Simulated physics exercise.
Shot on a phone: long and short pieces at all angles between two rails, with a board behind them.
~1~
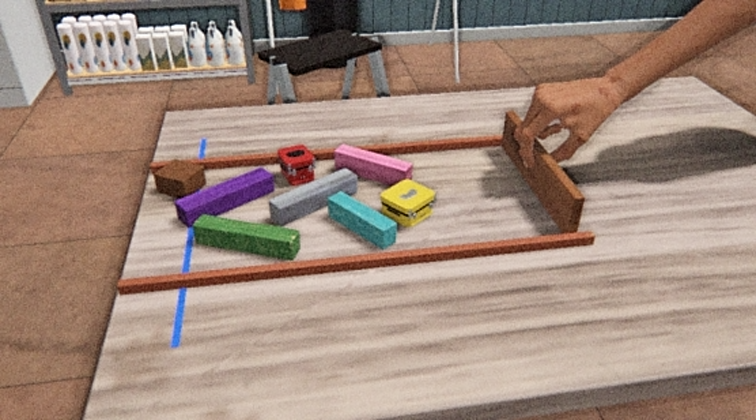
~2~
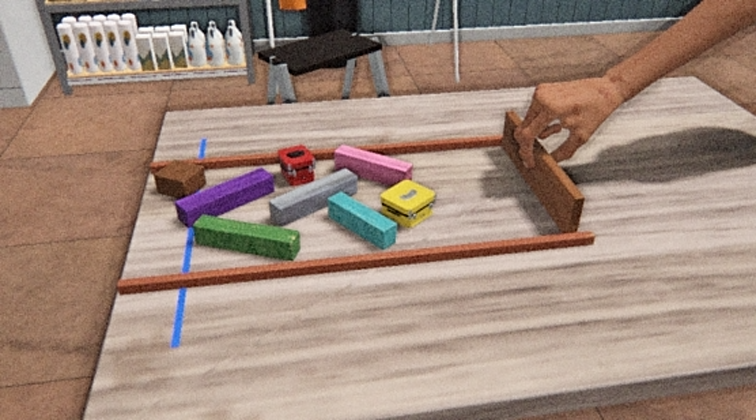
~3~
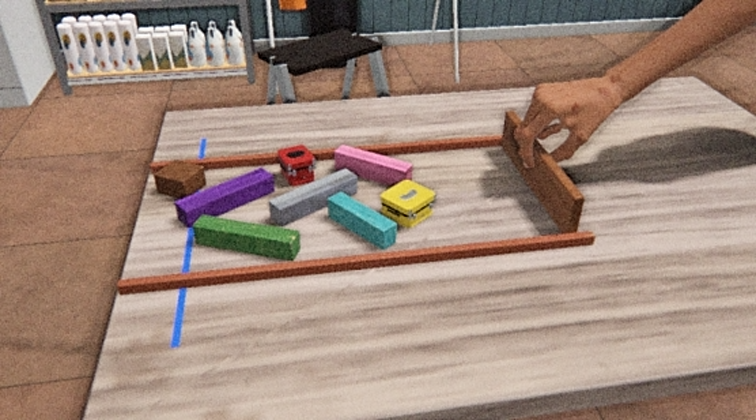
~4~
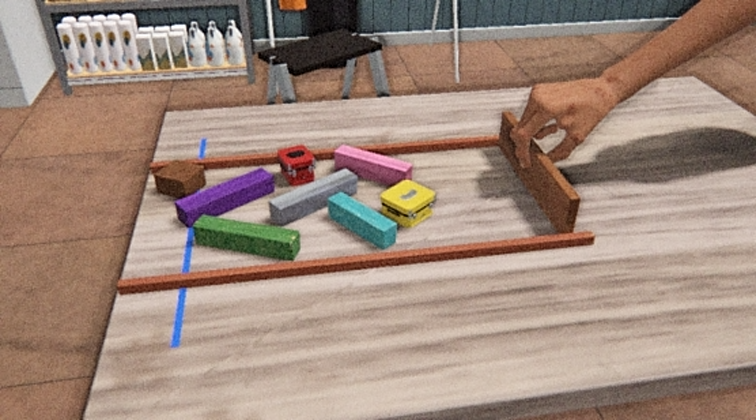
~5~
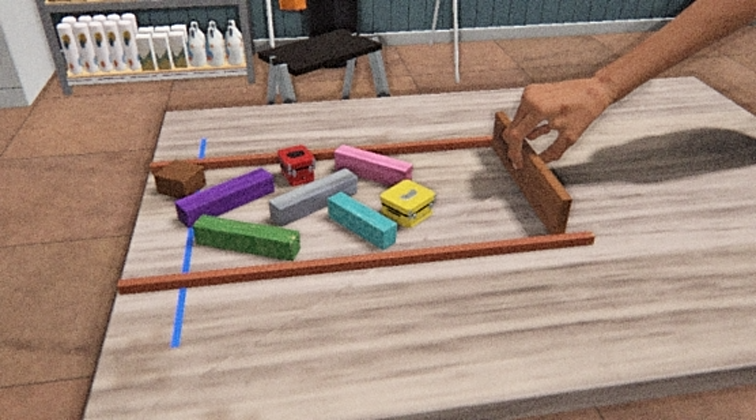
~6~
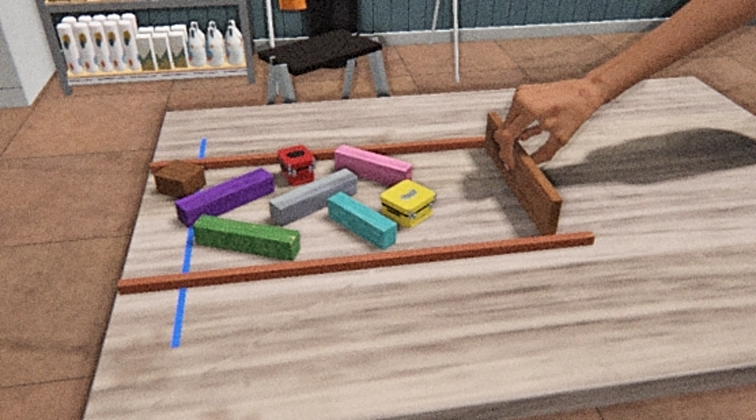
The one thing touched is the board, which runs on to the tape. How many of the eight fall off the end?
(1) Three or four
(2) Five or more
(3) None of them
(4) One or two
Three or four.
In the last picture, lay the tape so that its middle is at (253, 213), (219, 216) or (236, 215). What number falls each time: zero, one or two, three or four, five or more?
Counts as listed: None / none / none.
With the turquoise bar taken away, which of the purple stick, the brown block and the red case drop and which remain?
I'd say the purple stick ends up down, the brown block ends up down, and the red case stays where it is.
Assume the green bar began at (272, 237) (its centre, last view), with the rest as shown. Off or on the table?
Placed there, it goes off the edge.
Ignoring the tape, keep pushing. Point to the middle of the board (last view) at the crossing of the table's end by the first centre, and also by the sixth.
The first one at (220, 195), the next at (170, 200).
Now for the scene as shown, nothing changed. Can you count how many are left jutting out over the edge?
1 overhanging.
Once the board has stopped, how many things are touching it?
3 in contact.
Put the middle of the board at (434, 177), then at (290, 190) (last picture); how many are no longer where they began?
0, then 7.
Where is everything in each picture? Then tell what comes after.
Brown block (181, 179); purple stick (227, 196); green bar (247, 237); board (537, 168); tape (193, 219), in the first frame.
Purple stick (227, 196); pink stick (373, 167), in the second frame.
Green bar (247, 238); board (537, 168), in the third frame.
Brown block (181, 180); yellow case (407, 205), in the fourth frame.
Purple stick (227, 196); turquoise bar (361, 220), in the fifth frame.
Brown block (181, 180); purple stick (227, 196); green bar (247, 238); board (518, 170); tape (193, 219), in the sixth frame.
Soon after, none off yet; brown block at rest near (181, 180); purple stick at rest near (227, 196); green bar at rest near (247, 238).
At rest, the number that fall off is three or four; fallen, grey stick, green bar, purple stick and brown block.
